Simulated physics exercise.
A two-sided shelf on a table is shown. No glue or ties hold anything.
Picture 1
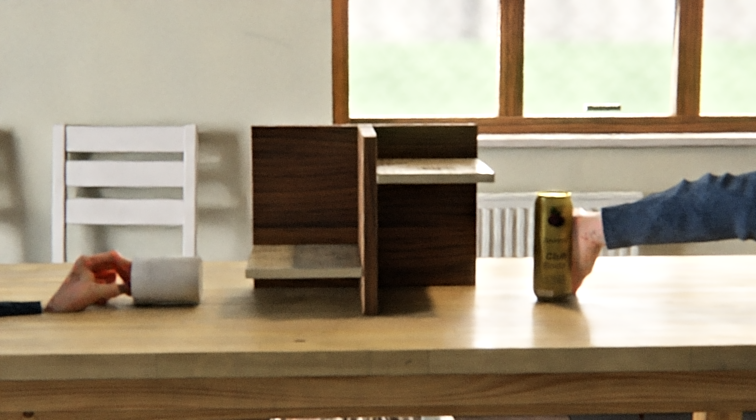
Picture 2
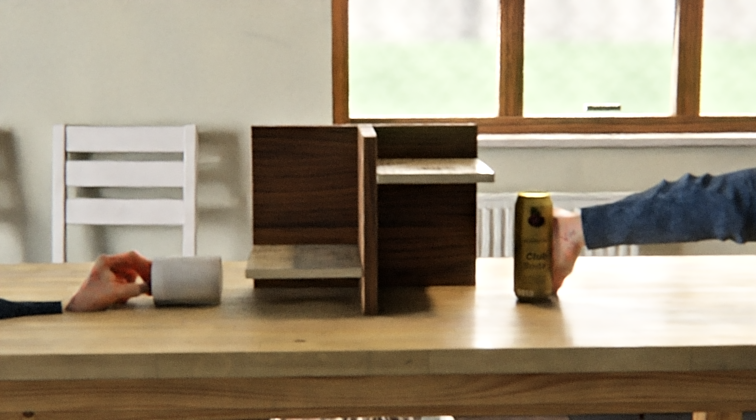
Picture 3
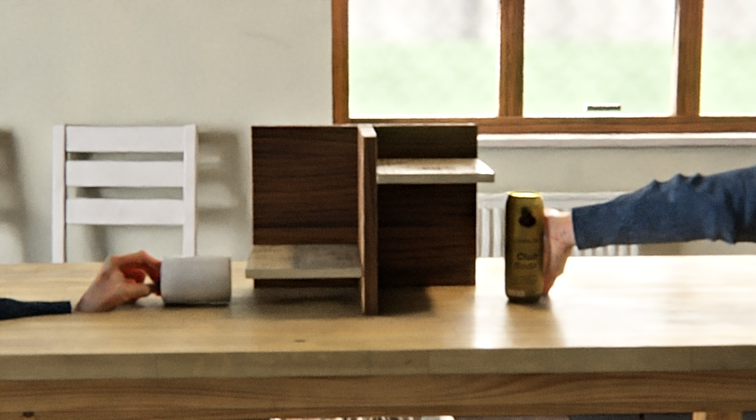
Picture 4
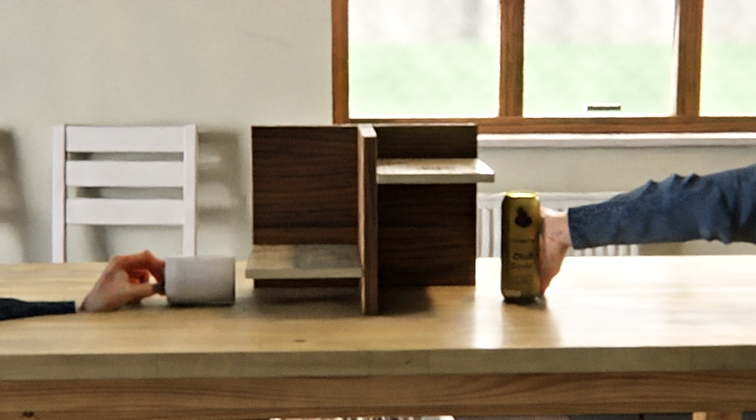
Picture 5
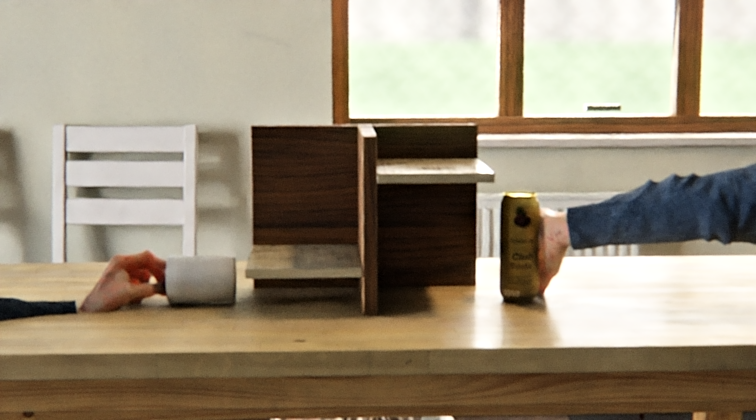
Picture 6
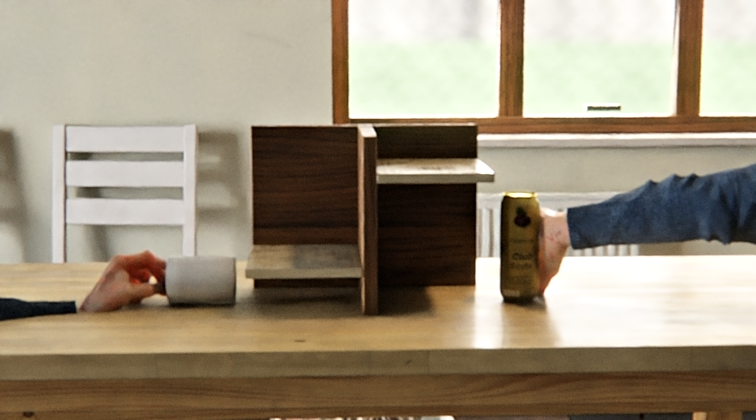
At first, a hand at the left holds a white beaker and a hand at the right holds a yellow can, with a two-sided shelf between them on a table. Both hands slide the objects a short way inward toward the shelf, then they stay almost still on either side.
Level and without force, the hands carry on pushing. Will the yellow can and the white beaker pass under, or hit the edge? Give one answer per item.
Yellow can - passes under, white beaker - hits the edge.
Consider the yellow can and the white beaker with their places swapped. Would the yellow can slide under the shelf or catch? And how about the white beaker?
Yellow can - blocked; white beaker - clear.
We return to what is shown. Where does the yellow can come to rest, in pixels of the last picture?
Look close to (459, 248) and you'll find its middle.
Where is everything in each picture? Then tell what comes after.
The first frame shows hands sliding the things forward; yellow can (552, 246); white beaker (168, 280); shelf (367, 216).
The second frame shows hands sliding the things forward; white beaker (188, 280); shelf (367, 216).
The third frame shows hands sliding the things forward; yellow can (524, 247); shelf (367, 216).
The fourth frame shows hands sliding the things forward; white beaker (201, 279); shelf (367, 216).
The fifth frame shows hands sliding the things forward; yellow can (520, 247); shelf (367, 216).
The sixth frame shows hands sliding the things forward; yellow can (520, 247); white beaker (202, 279); shelf (367, 216).
Then, 0.28 s past the last view, yellow can sliding up to the opening near (500, 247); white beaker stopped at the opening near (216, 279).
Finally, the yellow can goes under, near (458, 248); the white beaker stops at the shelf, near (216, 279).
